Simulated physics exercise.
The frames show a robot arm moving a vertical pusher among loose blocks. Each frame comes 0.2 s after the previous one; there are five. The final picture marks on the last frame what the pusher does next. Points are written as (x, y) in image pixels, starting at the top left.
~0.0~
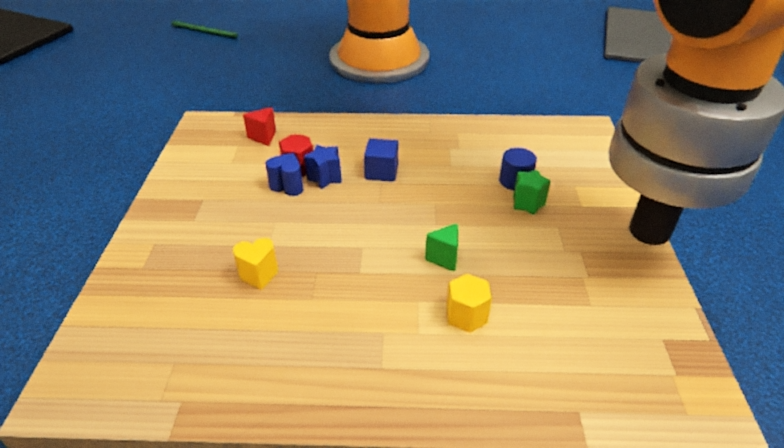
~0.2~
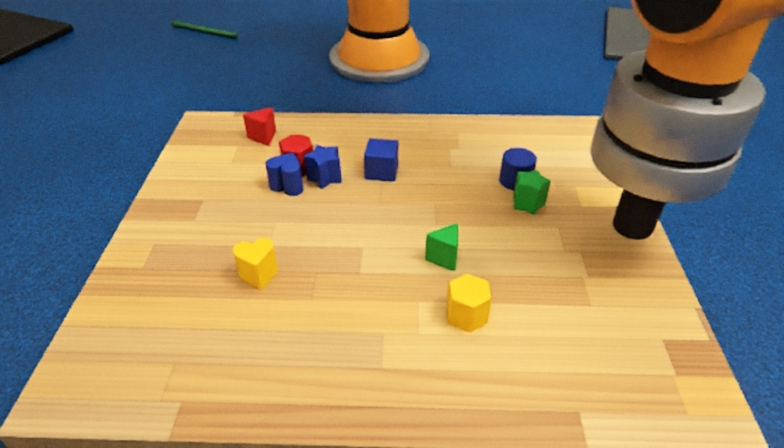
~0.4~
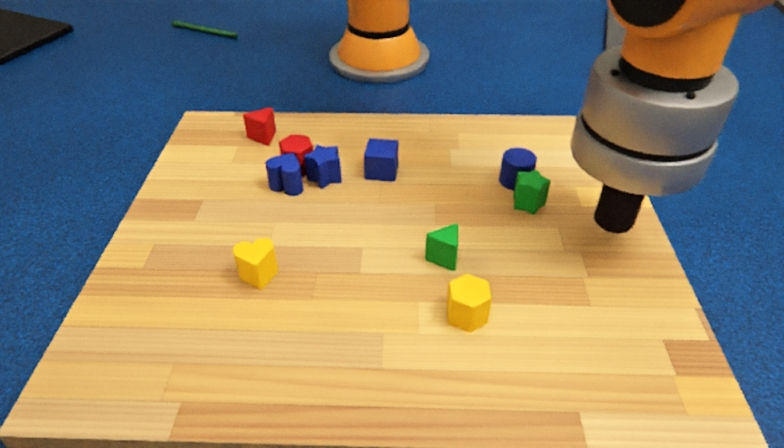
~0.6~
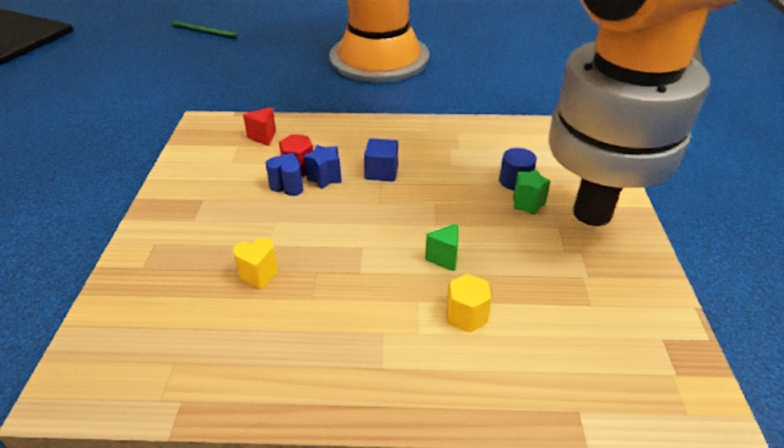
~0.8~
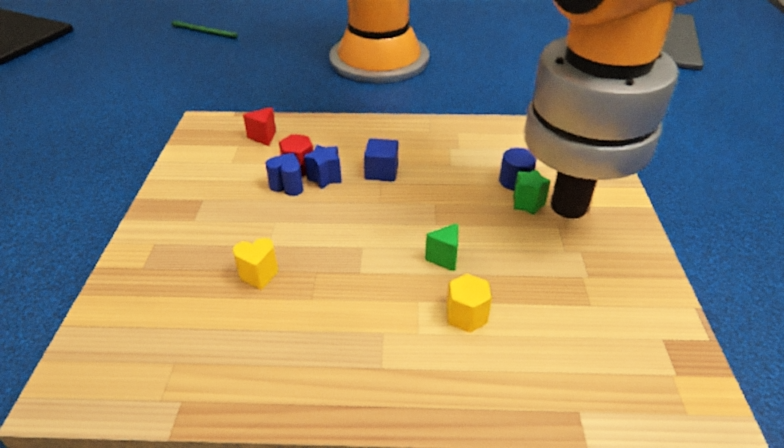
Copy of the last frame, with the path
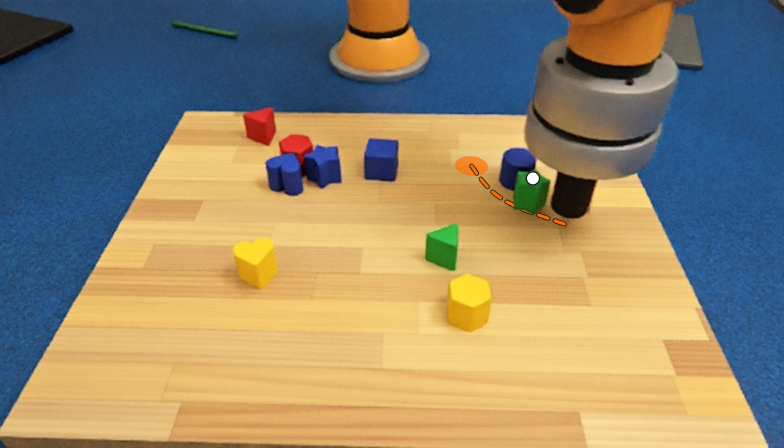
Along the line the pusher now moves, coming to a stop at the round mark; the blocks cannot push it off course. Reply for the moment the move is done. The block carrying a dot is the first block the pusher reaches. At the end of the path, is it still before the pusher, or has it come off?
It holds its place in front.
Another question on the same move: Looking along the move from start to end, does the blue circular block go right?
Yes - that is the case.
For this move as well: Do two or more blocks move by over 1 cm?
I'd say yes.
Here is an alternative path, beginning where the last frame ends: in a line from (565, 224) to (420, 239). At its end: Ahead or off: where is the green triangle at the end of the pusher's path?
Lost on the way.
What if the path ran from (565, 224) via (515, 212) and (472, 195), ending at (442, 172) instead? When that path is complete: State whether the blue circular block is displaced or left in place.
Shifted.
Drawn move, from (565, 224) through (522, 209) and (490, 189) to (471, 166); the dot is on the green star.
On the path given first. One third of the way, pusher (525, 193); blue circular block (512, 150); green star (506, 167), turned 20° clockwise.
Two thirds of the way, pusher (491, 173); blue circular block (505, 143); green star (474, 149), turned 15° clockwise.
At the end, pusher (473, 150); blue circular block (503, 134); green star (456, 129), turned 15° clockwise.
